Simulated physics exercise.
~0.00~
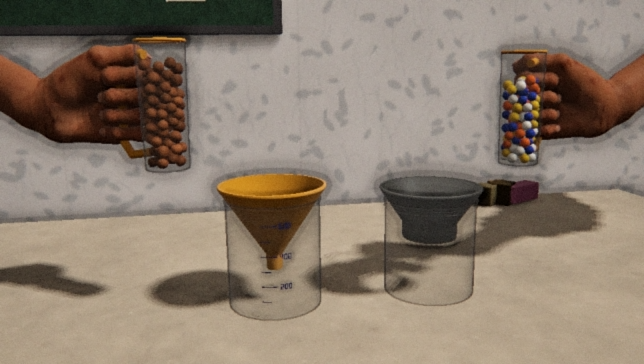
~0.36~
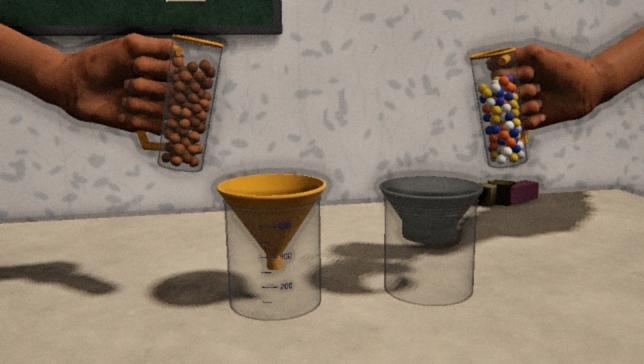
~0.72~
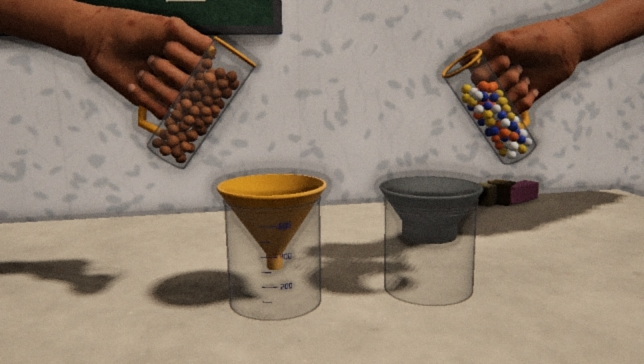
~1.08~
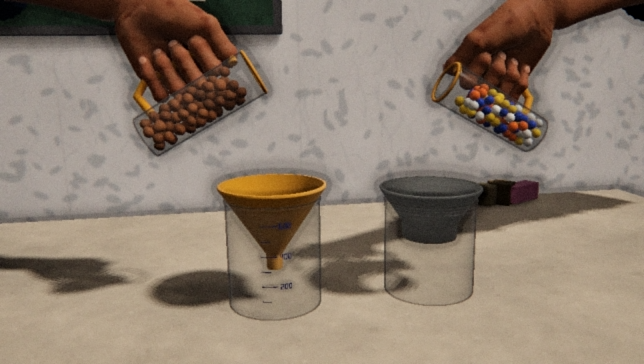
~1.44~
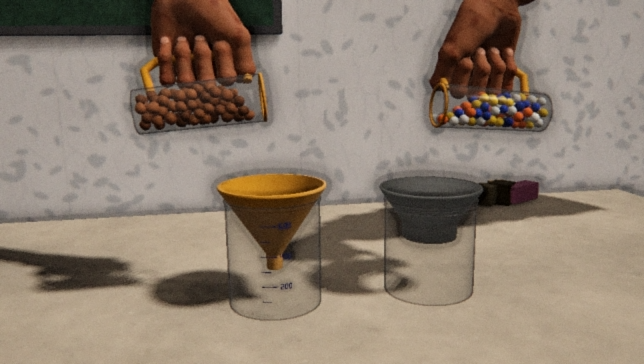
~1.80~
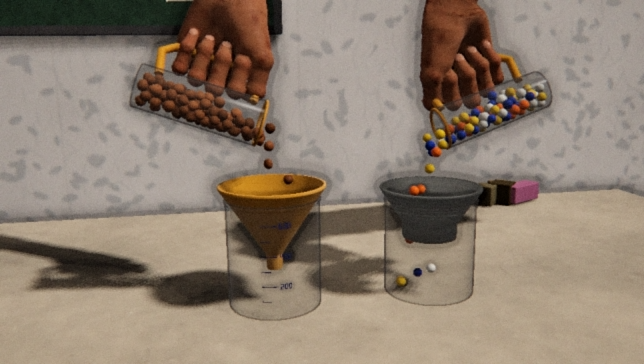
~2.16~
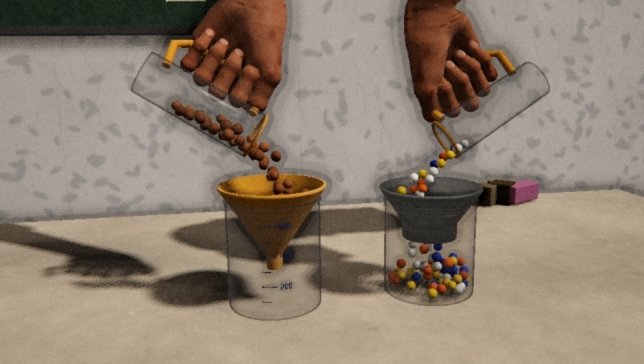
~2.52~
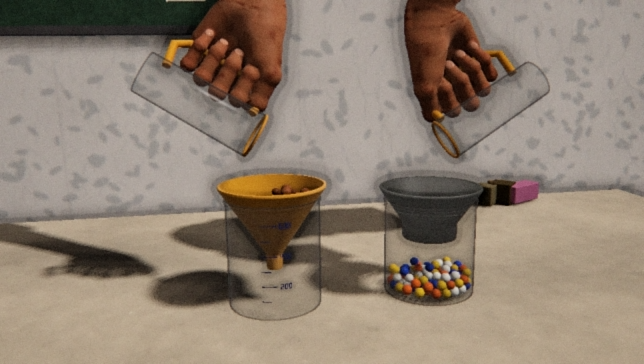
On a table, hands pour brown balls that clog the left funnel; colourful ones drop through the right.
